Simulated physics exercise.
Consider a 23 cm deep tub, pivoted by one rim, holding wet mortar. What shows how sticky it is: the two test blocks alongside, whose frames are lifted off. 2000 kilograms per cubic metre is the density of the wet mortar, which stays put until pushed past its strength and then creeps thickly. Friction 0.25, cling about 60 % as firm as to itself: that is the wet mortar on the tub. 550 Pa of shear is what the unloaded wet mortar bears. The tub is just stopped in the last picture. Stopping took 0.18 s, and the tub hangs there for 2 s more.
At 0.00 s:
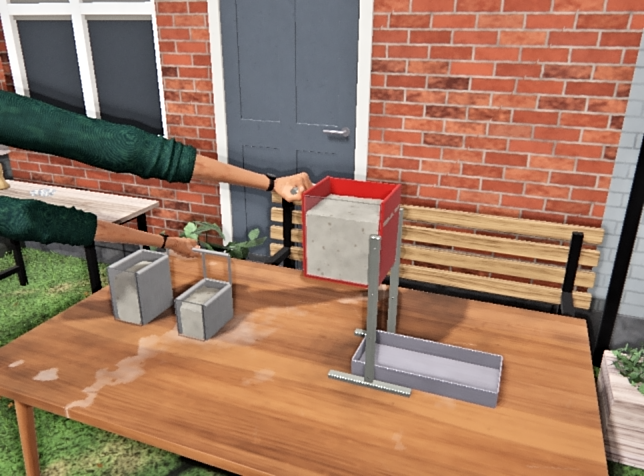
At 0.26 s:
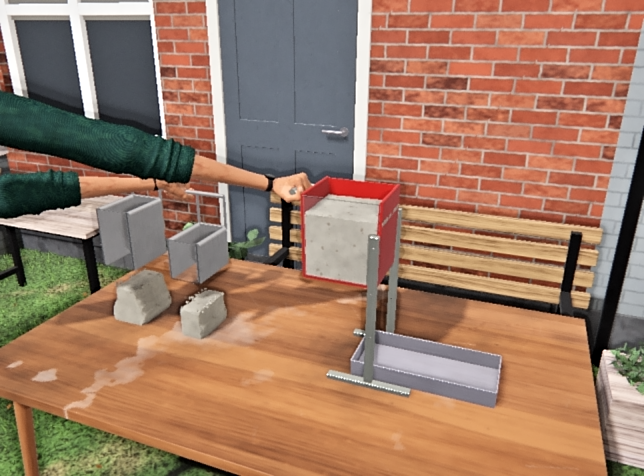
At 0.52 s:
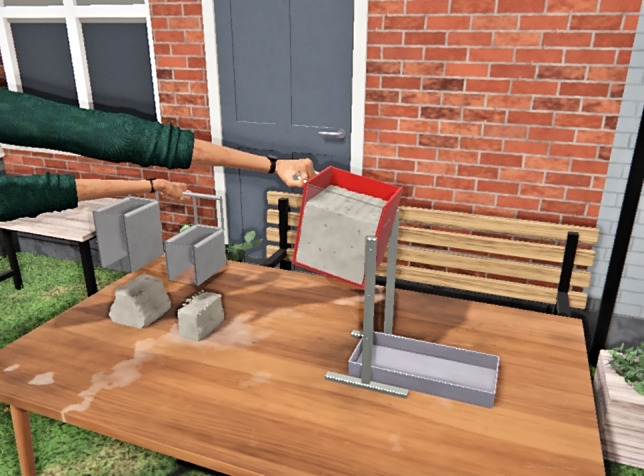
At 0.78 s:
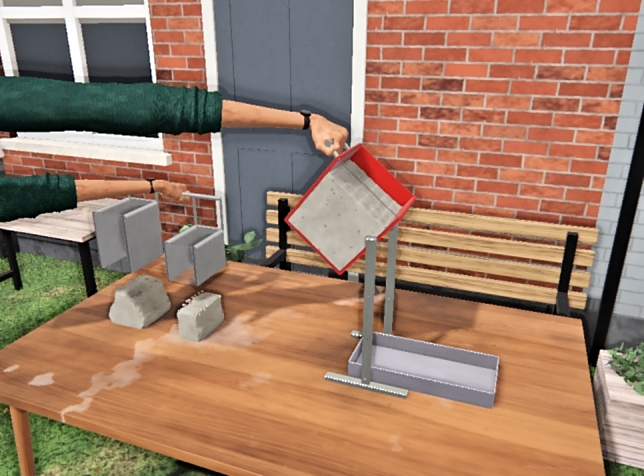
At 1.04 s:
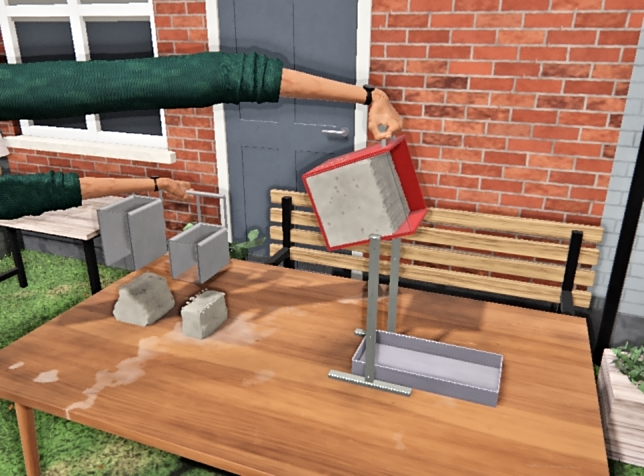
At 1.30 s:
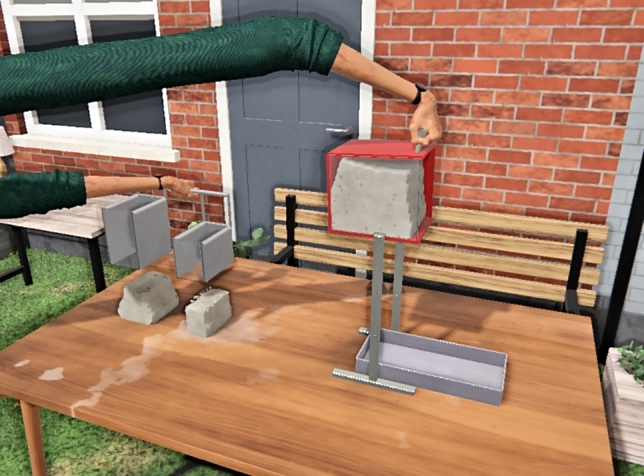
Red tub of grey mix being turned rightward onto its side by one hand after another lifts moulds off two sagging blocks.
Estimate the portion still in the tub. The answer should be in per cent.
Roughly 73 per cent remains.
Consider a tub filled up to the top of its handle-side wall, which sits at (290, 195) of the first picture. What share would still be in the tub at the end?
The tub would end up holding some 55 % of it.
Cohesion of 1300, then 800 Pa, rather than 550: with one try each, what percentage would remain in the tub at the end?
First 100 %, second 100 %.
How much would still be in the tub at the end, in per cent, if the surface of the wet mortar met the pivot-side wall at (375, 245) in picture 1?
It would be close to 100 percent.
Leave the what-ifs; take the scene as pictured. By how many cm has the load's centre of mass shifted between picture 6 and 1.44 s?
Around 3 cm.
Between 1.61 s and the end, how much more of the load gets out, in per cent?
Roughly 10 per cent of the load.
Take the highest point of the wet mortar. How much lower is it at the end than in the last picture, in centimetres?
Roughly 5 cm.
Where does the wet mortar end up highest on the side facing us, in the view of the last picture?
Highest point: Approx. (372, 184).
After 1.44 s, the tub is at 88 degrees and holds 97 %.
After 1.61 s, the tub is at 88 degrees and holds 82 %.
After 1.78 s, the tub is at 88 degrees and holds 74 %.
After 1.95 s, the tub is at 88 degrees and holds 73 %.
After 3.30 s, at the end, the tub is at 88 degrees and holds 73 %.
